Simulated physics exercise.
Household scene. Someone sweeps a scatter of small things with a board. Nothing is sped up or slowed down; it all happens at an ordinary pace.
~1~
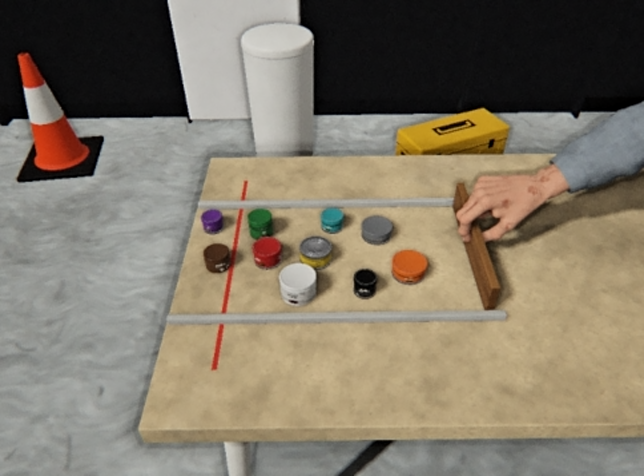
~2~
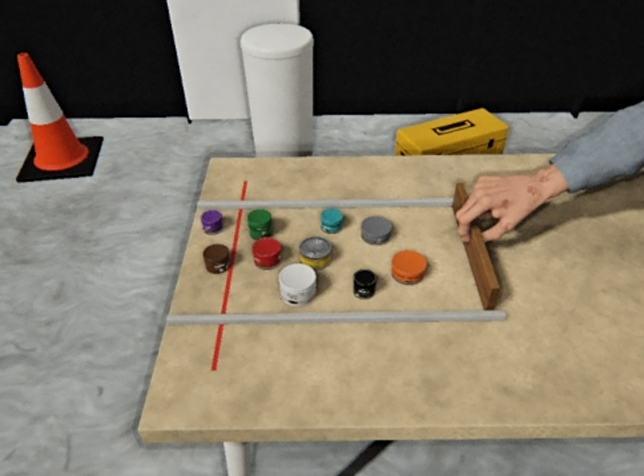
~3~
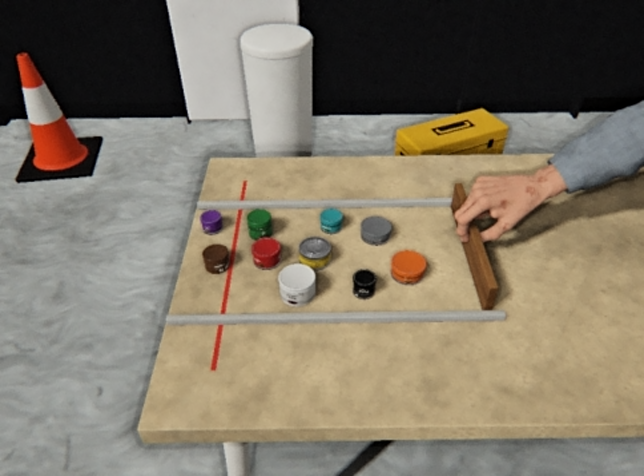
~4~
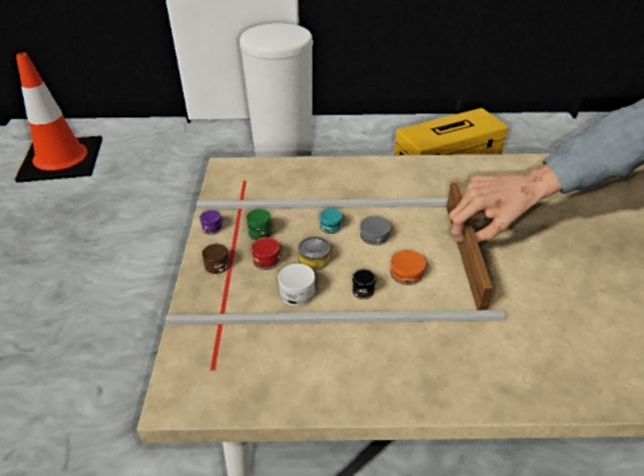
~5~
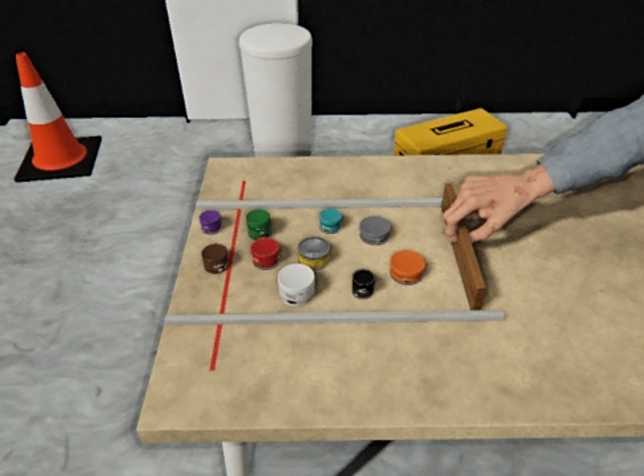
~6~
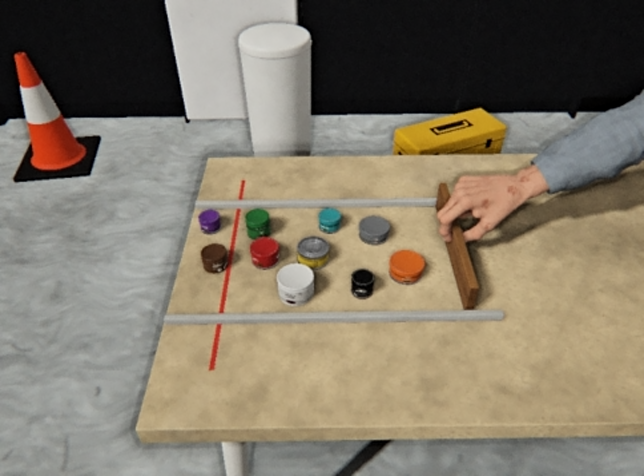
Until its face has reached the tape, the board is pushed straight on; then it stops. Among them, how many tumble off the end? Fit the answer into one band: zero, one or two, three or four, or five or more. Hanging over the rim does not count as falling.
I would say one or two.
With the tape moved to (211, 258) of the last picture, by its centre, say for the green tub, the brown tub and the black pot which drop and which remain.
In order, the green tub goes off the edge, then the brown tub goes off the edge, then the black pot keeps its spot.
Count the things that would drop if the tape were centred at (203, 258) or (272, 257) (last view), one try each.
The first try gives 5, the second gives 0.
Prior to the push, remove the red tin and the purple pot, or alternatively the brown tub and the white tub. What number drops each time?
Well, the first time you'd get 0, and the next time 1.
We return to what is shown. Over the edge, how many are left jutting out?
In total, 3 of them.
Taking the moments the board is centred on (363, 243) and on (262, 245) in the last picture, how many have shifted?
First 4, after that 10.
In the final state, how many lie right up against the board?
The answer is 5.
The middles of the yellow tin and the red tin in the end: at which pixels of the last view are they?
Final centres, in order: Near (215, 249), near (186, 259).
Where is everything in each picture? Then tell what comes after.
The first frame shows purple pot (213, 222); brown tub (217, 259); green tub (261, 224); board (473, 242); tape (233, 258).
The second frame shows brown tub (217, 259); turquoise tin (332, 221).
The third frame shows green tub (260, 225); red tin (267, 254).
The fourth frame shows purple pot (211, 222); grey pot (375, 230).
The fifth frame shows brown tub (216, 259); orange tin (407, 268).
The sixth frame shows purple pot (210, 222); brown tub (215, 258); green tub (258, 225); board (455, 242); tape (231, 258).
Early on, none off yet; purple pot at rest near (210, 222); brown tub at rest near (215, 258); green tub at rest near (258, 225).
A while later, none off yet; purple pot at rest near (210, 222); brown tub travelled a little near (200, 261); green tub travelled about its own width near (231, 223).
Finally, the number that fall off is one or two; lost, brown tub and purple pot.
